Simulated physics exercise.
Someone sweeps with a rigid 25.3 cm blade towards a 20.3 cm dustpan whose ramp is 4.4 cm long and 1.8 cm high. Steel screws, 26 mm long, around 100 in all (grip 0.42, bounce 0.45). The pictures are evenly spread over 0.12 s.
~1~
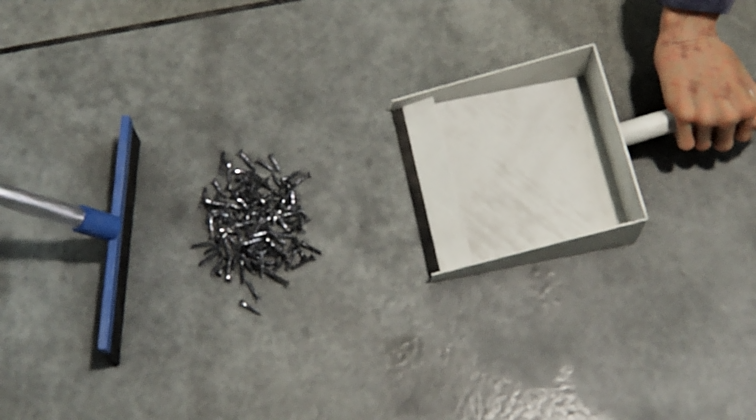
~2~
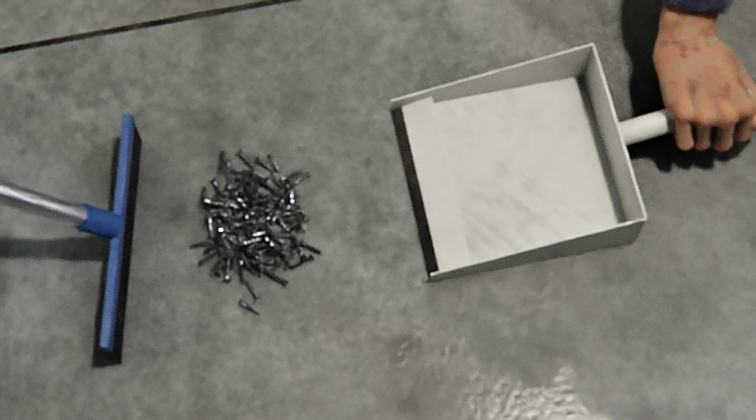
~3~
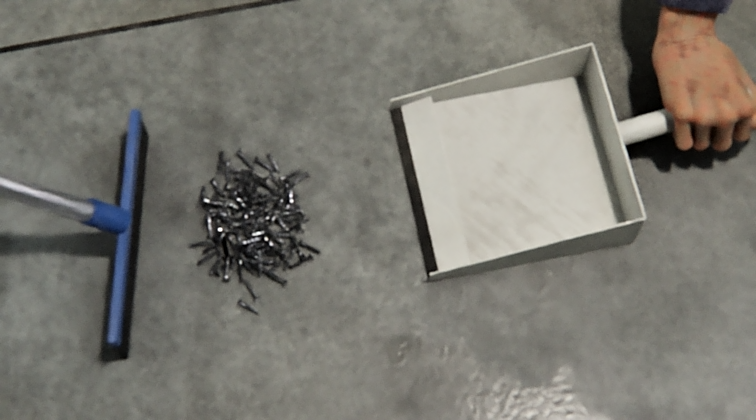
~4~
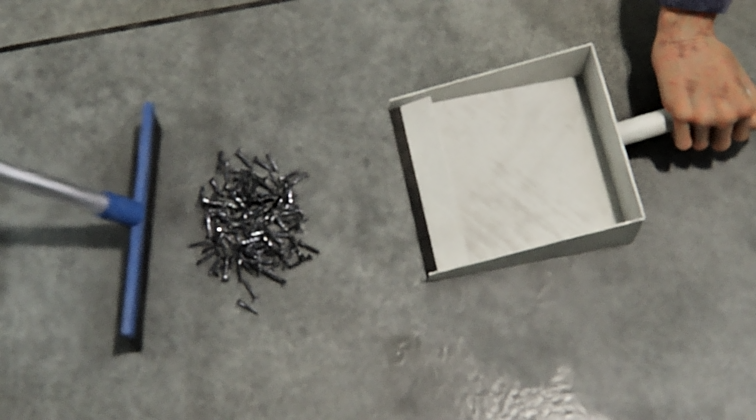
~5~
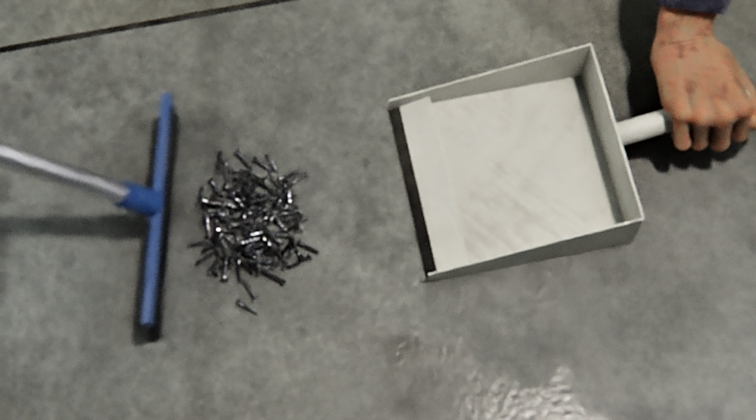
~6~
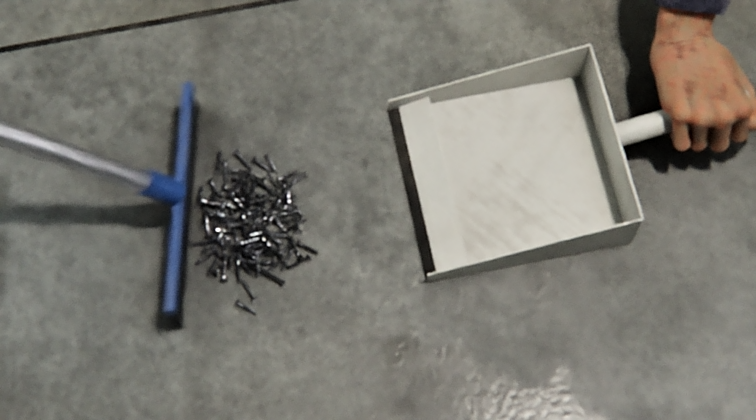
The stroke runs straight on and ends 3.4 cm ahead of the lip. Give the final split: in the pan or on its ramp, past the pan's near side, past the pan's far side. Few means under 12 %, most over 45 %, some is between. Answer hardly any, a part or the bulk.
Pan a part, near side hardly any, far side hardly any.
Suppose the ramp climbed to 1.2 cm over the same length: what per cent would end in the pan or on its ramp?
In that case some 20 per cent.
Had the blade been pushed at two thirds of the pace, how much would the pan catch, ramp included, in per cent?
It would be near 0 per cent.
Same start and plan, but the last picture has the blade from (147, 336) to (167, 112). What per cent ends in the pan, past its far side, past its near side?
Pan 0, far 0, near 5.
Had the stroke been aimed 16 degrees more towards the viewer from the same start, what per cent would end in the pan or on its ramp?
It would be near 40 per cent.
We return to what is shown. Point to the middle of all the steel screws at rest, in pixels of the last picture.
Around (395, 186).
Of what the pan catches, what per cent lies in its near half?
About 30 per cent.
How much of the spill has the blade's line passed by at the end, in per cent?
About 0 per cent.
Then, 0.10 s after the last picture, middle of the blade 13 cm from the lip; 0 % over the lip, far side 0 %, near side 0 %.
Then, 0.16 s after the last picture, middle of the blade 8 cm from the lip; 0 % over the lip, far side 5 %, near side 0 %.
Then, 0.37 s after the last picture, middle of the blade 6 cm from the lip; 20 % over the lip, far side 5 %, near side 5 %.
In the end, pan 20 %, near side 5 %, far side 5 %, in front of the lip or behind the blade 65 %.
